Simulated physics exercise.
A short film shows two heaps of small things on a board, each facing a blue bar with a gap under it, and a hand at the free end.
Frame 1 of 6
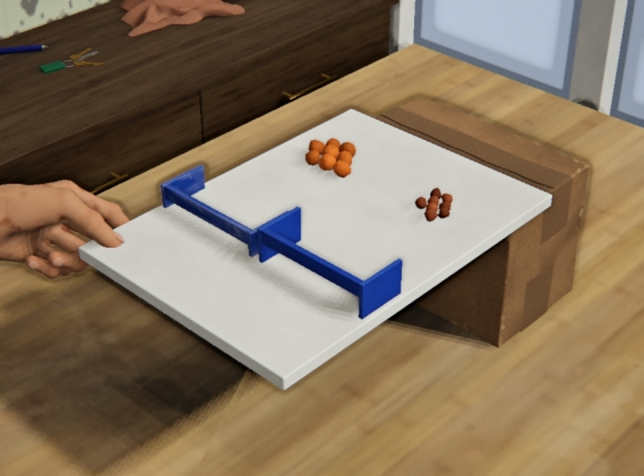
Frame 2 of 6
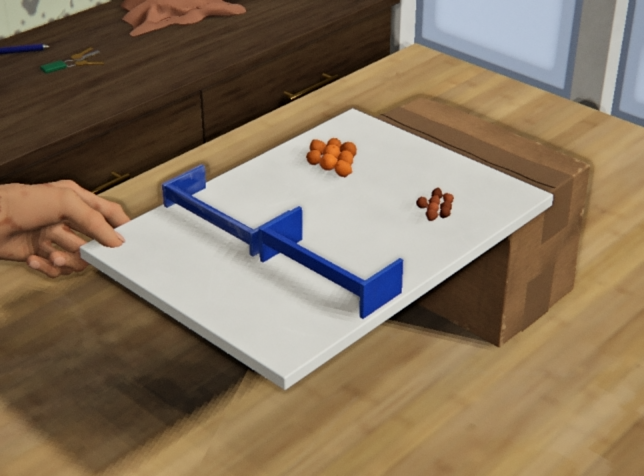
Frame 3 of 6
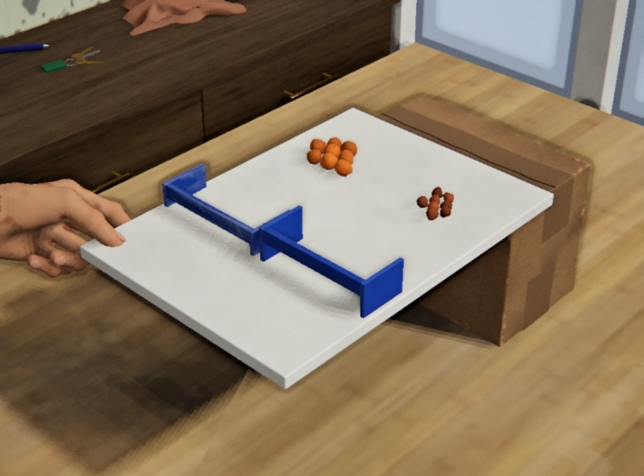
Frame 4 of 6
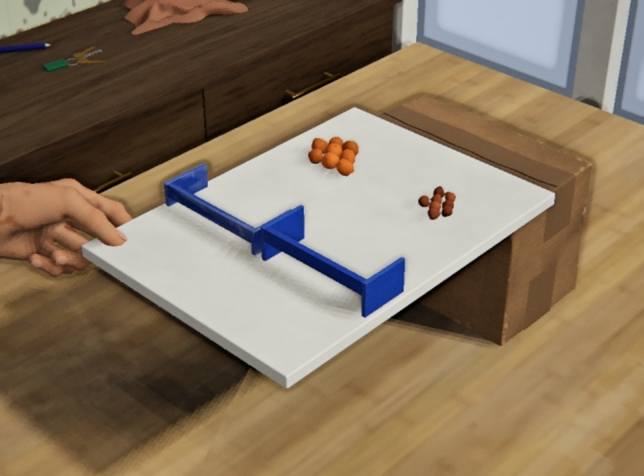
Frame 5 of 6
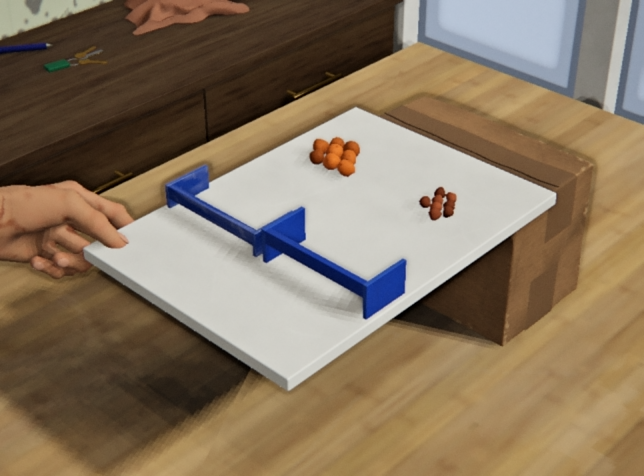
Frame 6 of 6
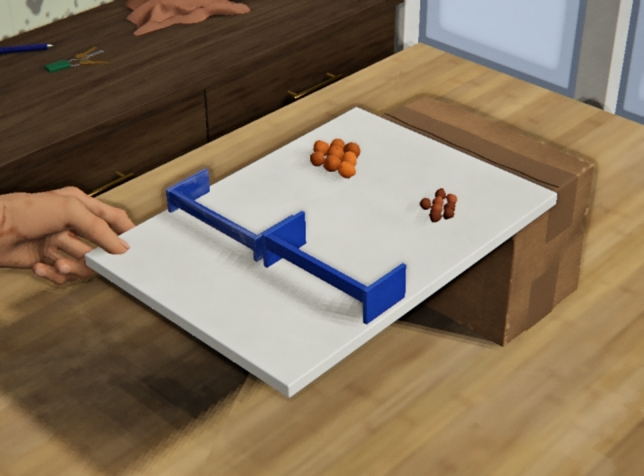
A white board with two small piles of orange and reddish-brown balls rested on a cardboard box, and the hand at its left end lowered it very slightly while the piles stayed put.
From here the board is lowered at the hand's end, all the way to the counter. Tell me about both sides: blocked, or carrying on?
Watch the front lot - it gets past. Back lot? It jams at the opening.
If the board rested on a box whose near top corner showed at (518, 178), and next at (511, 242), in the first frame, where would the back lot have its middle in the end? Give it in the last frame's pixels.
It comes to rest centred at (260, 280) the first time and at (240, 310) the second time.
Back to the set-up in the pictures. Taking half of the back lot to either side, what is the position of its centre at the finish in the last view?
Looks to me like it ends up close to (244, 299).
Then, 0.34 s on from there, board sloping at 10°; front lot where it was; back lot where it was.
Then, 0.78 s on from there, board sloping at 22°; front lot on its way down; back lot on its way down.
Then, 1.24 s on from there, board resting at 30°; front lot the whole lot past its gate; back lot has reached its gate.
In the end, board resting at 30°; front lot the whole lot past its gate; back lot gathered behind its gate.
